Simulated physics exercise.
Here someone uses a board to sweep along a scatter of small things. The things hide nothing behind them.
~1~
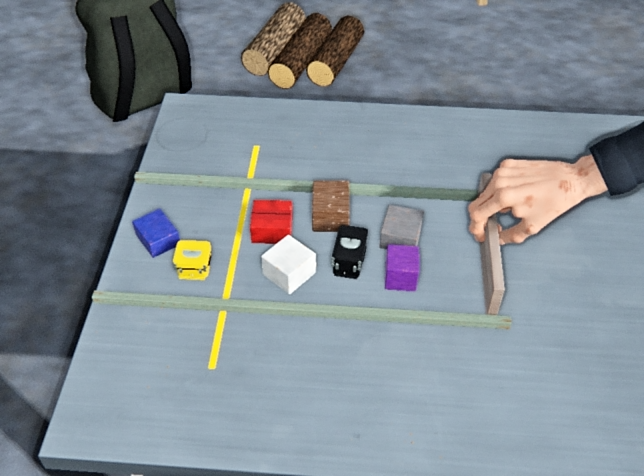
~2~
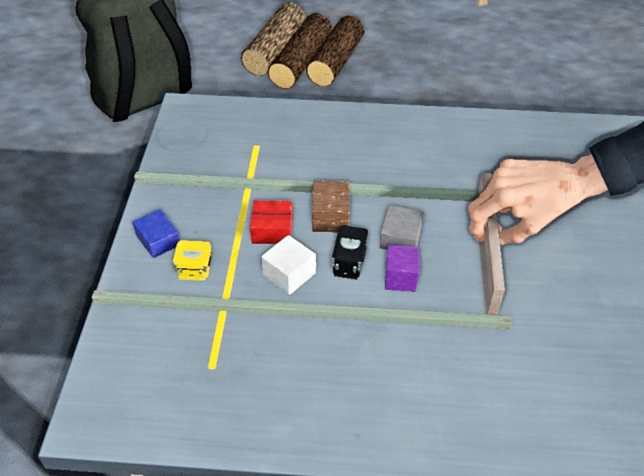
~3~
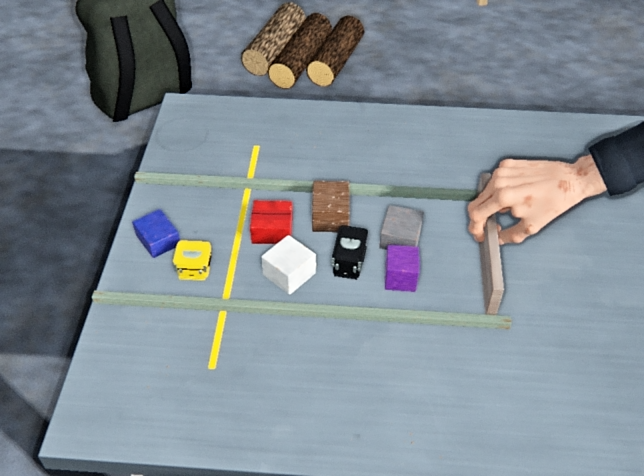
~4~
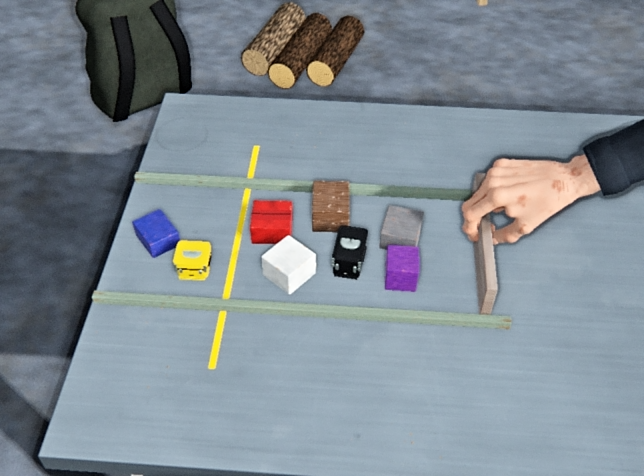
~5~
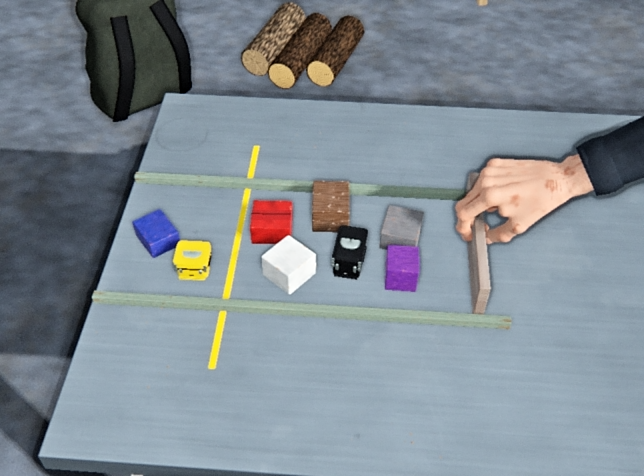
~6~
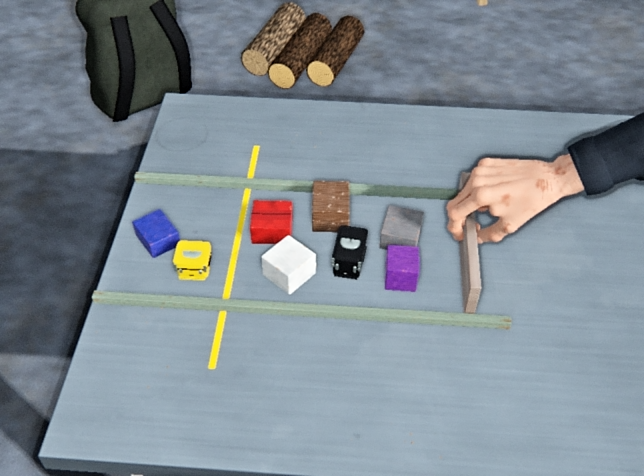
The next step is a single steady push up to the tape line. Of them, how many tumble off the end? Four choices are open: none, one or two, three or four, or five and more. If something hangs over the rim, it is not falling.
Of those, none.
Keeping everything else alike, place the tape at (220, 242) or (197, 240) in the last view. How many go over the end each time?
First try 1, second try 2.
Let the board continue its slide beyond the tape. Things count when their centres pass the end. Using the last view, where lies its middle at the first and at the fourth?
I'd put it close to (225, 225) and later close to (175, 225).
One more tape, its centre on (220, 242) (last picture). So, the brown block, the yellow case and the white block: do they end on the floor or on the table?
The brown block stays put; the yellow case topples down; the white block stays put.
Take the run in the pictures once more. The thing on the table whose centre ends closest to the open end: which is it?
Nearest at the end: The yellow case.
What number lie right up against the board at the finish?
The figure is 2.
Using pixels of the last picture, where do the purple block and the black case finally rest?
Final positions: Near (216, 258); near (184, 246).
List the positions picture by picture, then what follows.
Blue block (157, 233); yellow case (193, 261); red box (272, 222); board (489, 242); tape (237, 243), in the first frame.
Yellow case (193, 261); board (489, 242), in the second frame.
Red box (272, 222); black case (350, 253), in the third frame.
Blue block (157, 233); brown block (331, 206), in the fourth frame.
Yellow case (193, 261); white block (289, 265), in the fifth frame.
Blue block (157, 233); yellow case (193, 261); red box (272, 222); board (468, 241); tape (237, 243), in the sixth frame.
Soon after, none off yet; blue block at rest near (157, 233); yellow case at rest near (193, 261); red box at rest near (271, 222).
At rest, the number that fall off is zero.
